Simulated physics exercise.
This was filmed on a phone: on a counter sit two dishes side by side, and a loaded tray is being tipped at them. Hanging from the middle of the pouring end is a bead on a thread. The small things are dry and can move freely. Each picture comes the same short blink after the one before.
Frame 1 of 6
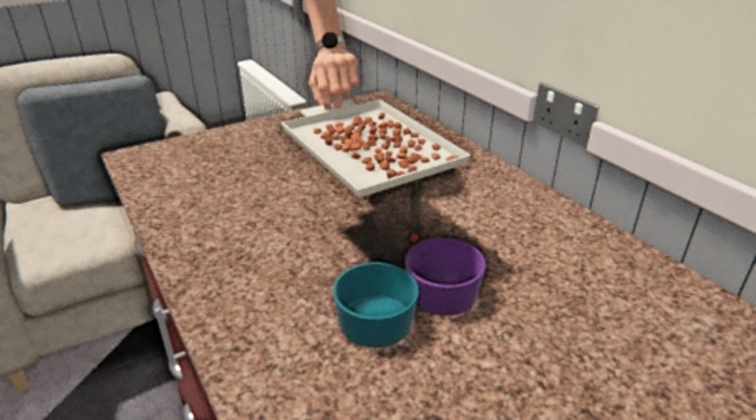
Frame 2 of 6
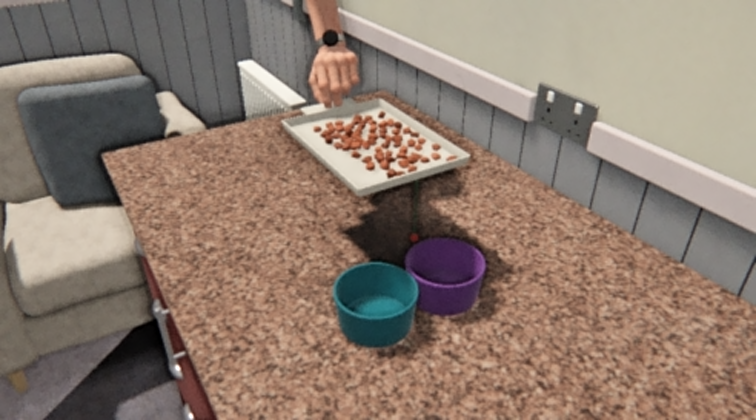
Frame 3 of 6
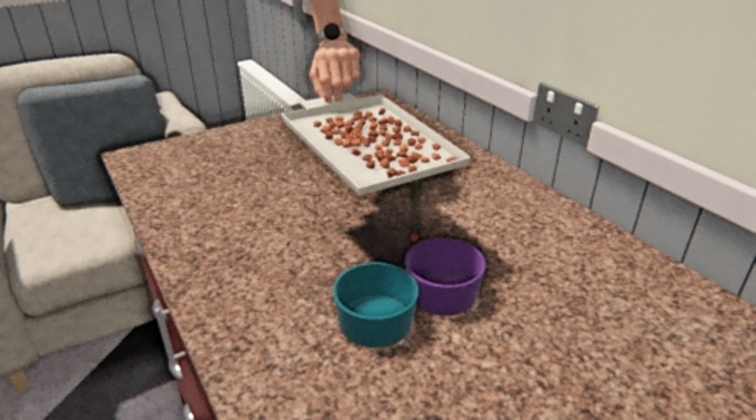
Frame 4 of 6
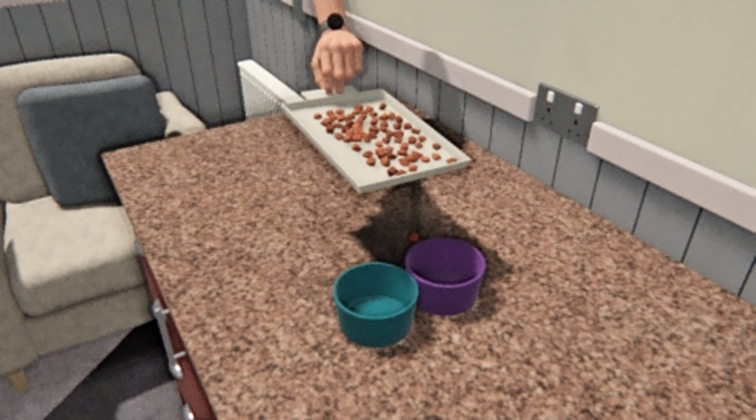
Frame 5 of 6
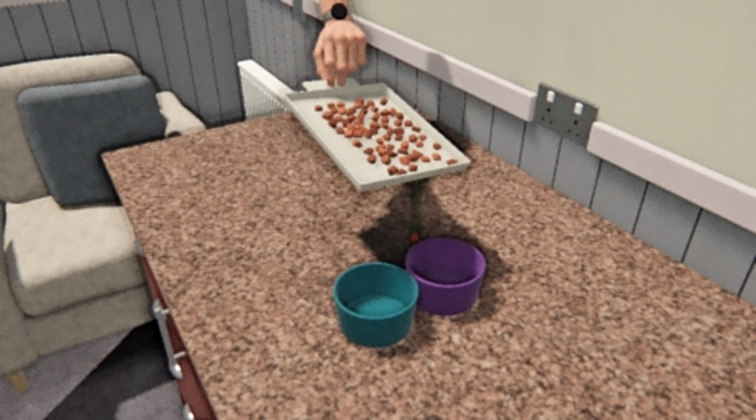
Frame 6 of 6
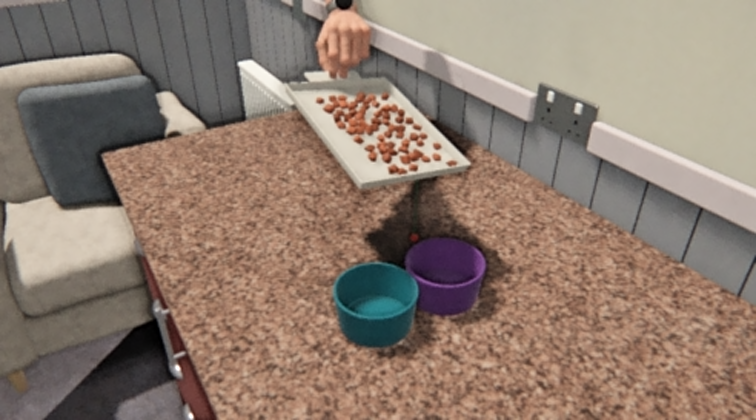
A hand gradually tilts a tray of reddish-brown bits above a teal dish and a purple dish.
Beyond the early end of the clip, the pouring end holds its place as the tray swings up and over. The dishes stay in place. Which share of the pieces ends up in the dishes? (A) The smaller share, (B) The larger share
A.
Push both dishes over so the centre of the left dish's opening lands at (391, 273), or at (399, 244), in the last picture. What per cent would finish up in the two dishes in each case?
First position: Some 70 %; second position: Some 70 %.
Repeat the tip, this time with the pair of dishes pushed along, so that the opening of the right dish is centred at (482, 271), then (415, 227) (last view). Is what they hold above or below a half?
The pair would catch the lesser share the first time and the lesser share the second time.
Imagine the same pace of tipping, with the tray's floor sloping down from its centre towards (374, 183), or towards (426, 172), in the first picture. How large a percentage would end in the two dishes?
I'd put it at some 70 % and then some 70 %.
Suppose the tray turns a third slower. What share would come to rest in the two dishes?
Expected result: Around 20 per cent.
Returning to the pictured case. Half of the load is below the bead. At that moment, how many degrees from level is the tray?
Near 90 degrees.
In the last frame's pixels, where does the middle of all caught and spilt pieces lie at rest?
The centre ends up roughly at (471, 258).
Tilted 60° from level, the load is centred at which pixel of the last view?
Near (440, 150).
Soon after the last picture, tray tipped steeply; nearly all on the tray; a small part in the air.
A little later, tray tipped right over; a small part on the tray; a small part in the right dish; most outside both; a small part in the air.
Later still, tray tipped past a quarter turn; a small part in the right dish; most outside both.
At rest, tray tipped past a quarter turn; none in the left dish; a small part in the right dish; most outside both.
